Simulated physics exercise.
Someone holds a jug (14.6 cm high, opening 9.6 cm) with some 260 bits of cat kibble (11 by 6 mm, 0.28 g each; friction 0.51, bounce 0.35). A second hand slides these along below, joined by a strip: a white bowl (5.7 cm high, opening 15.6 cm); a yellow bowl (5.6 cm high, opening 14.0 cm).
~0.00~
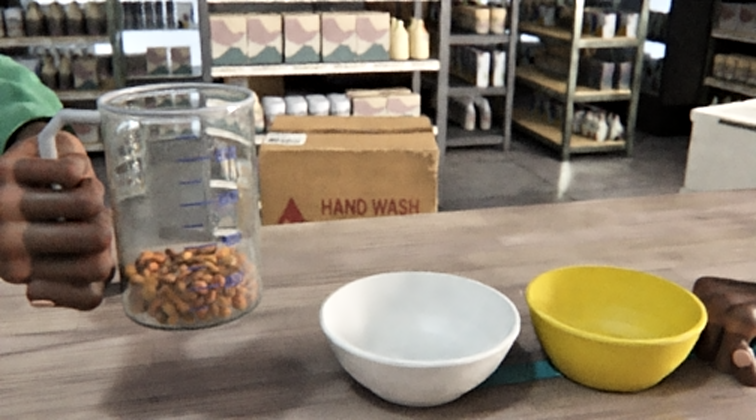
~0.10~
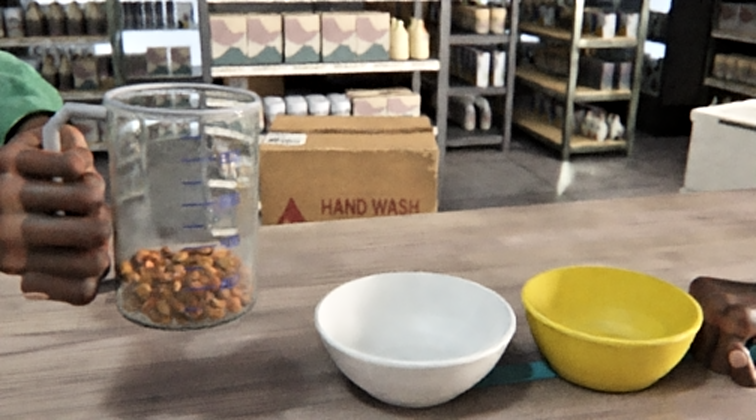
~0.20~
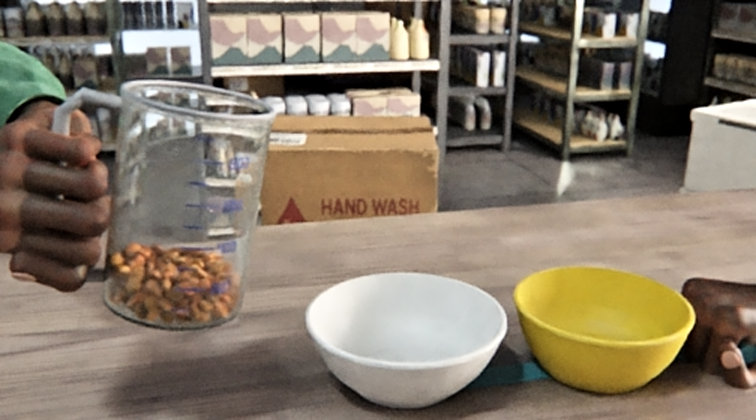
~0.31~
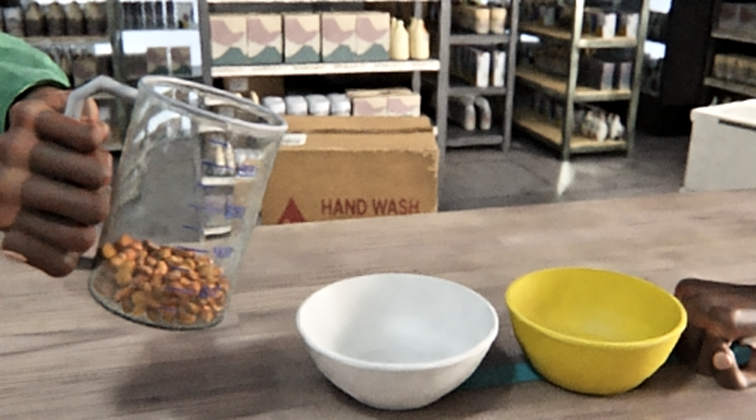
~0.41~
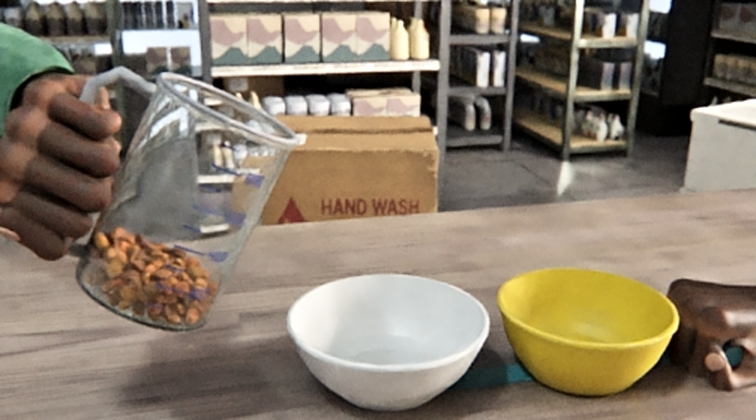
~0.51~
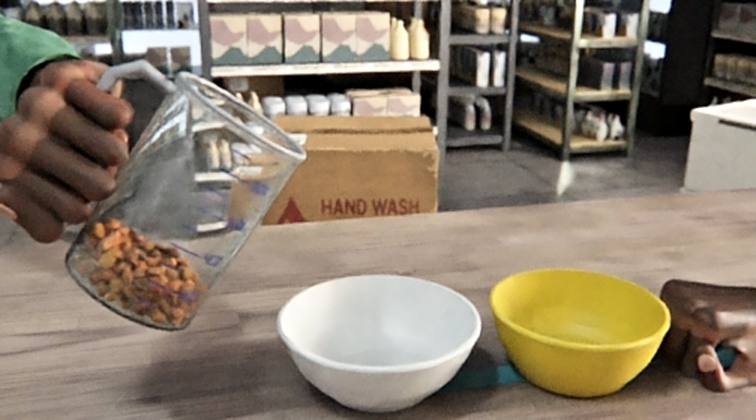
The footage shows a hand steadily tilting a clear jug of orange-brown kibble to the right above a wooden counter, while a white bowl and a yellow bowl, joined by a teal strip, slide slightly left near another hand.
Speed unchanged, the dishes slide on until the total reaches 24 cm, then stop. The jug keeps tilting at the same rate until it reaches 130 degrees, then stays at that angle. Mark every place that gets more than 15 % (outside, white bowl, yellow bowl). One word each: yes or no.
Outside: No. White bowl: Yes. Yellow bowl: No.
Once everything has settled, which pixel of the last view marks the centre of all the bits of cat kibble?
I'd say close to (147, 390).
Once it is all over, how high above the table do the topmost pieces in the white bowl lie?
About 4.5 centimetres.
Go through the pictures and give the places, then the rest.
Jug at (182, 149); tilt 0 degrees; dishes slid 0.0 cm; lip at (251, 95); top of the load at (215, 250); white bowl at (419, 312); yellow bowl at (614, 299), in the first picture.
Jug at (185, 149); tilt 3 degrees; dishes slid 0.4 cm; lip at (258, 100); top of the load at (194, 250), in the second picture.
Jug at (194, 149); tilt 11 degrees; dishes slid 1.1 cm; low side right; lip at (272, 111); top of the load at (181, 250), in the third picture.
Jug at (202, 150); tilt 19 degrees; dishes slid 1.8 cm; low side right; lip at (284, 123); top of the load at (134, 246), in the fourth picture.
Jug at (210, 151); tilt 28 degrees; dishes slid 2.6 cm; low side right; lip at (294, 137); top of the load at (99, 239), in the fifth picture.
Jug at (219, 154); tilt 36 degrees; dishes slid 3.3 cm; low side right; lip at (302, 152); top of the load at (99, 230); white bowl at (379, 316); yellow bowl at (578, 303). It turns about 80 degrees a second, in the sixth picture.
After 1.50 s, tilt 113 degrees; jug 100 %; middle of all pieces on or above the table near (133, 227).
Then, at 2.32 s, tilt 130 degrees; white bowl 100 %; middle of all pieces on or above the table near (247, 377).
After 3.07 s, tilt 130 degrees; white bowl 100 %; middle of all pieces on or above the table near (175, 385).
After 3.79 s, tilt 130 degrees; white bowl 100 %; middle of all pieces on or above the table near (144, 389).
At rest (4.0 s), yellow bowl 0 %, jug 0 %, outside 0 %, white bowl 100 %.
